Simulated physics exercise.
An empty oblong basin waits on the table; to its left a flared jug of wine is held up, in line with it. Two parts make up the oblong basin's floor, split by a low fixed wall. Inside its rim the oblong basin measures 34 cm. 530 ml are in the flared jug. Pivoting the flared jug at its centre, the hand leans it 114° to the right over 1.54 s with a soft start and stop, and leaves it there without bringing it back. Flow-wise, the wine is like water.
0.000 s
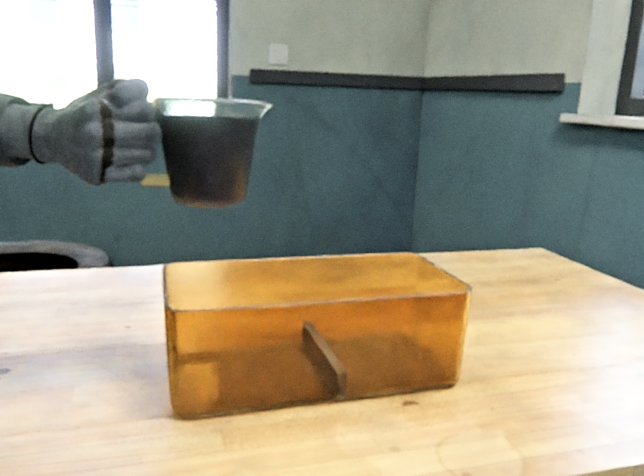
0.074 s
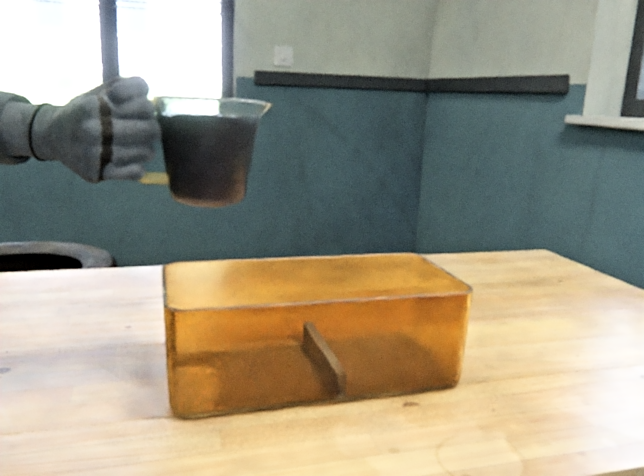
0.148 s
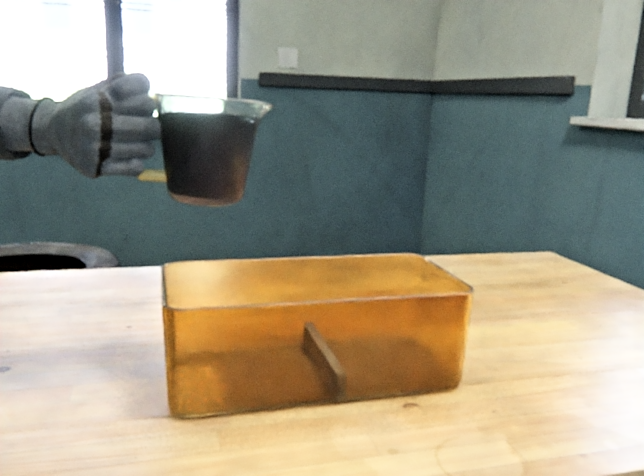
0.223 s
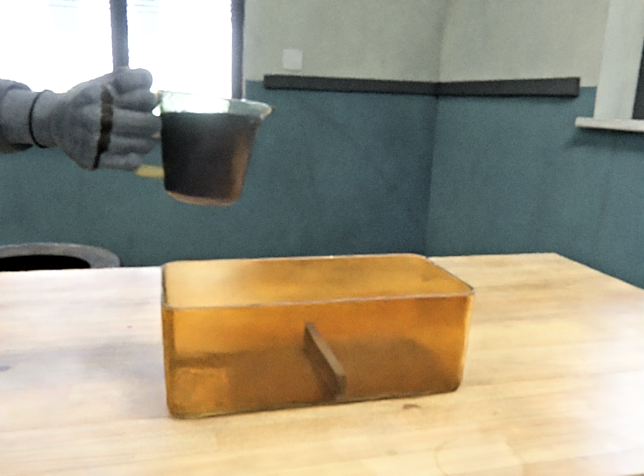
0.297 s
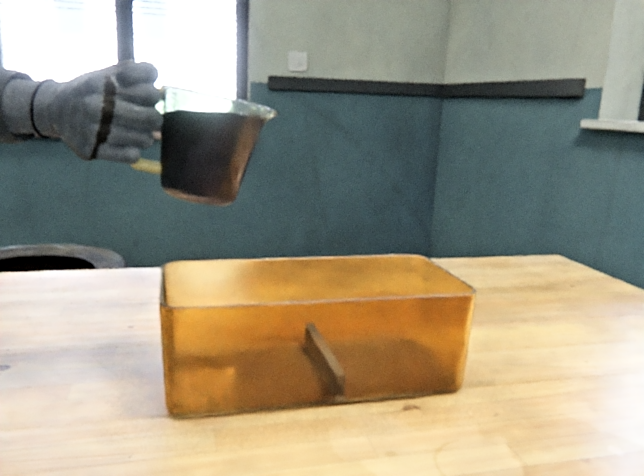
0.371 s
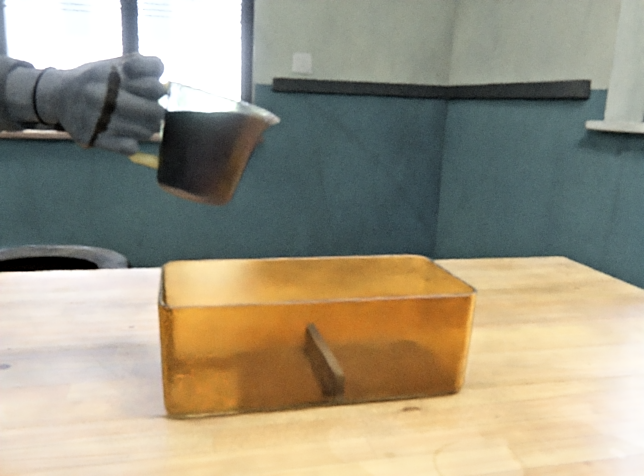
We see a gloved hand holding a flared jug of dark liquid above and to the left of an empty, amber oblong basin on a wooden table, then gradually leaning the jug slightly to the right.
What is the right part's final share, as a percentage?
About 61 per cent.
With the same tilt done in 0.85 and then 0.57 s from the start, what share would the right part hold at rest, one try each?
Roughly 40 per cent the first time and 30 per cent the second.
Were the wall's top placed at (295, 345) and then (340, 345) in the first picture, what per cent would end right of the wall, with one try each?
Respectively close to 85 and 30 %.
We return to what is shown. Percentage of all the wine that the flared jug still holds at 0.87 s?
Around 64 percent.
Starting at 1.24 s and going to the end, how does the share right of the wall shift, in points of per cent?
Change in share is positive, near 3 percent.
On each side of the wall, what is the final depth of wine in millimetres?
Final reading - left some 8 mm, right some 14 mm.
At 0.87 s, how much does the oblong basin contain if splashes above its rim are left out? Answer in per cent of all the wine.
Roughly 16 percent.
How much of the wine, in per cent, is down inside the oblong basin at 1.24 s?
Around 82 per cent of the whole.
After 0.87 s the tilt is 69° and 64 per cent is still to pour, 2 is left of the wall and 14 right of it.
After 1.24 s the tilt is 104° and 8 per cent is still to pour, 23 is left of the wall and 58 right of it.
After 1.62 s the tilt is 114° and 0 per cent is still to pour, 38 is left of the wall and 61 right of it.
After 2.04 s the tilt is 114° and 0 per cent is still to pour, 38 is left of the wall and 61 right of it.
In the end 38 per cent lies left of the wall, 61 right of it and 1 outside.
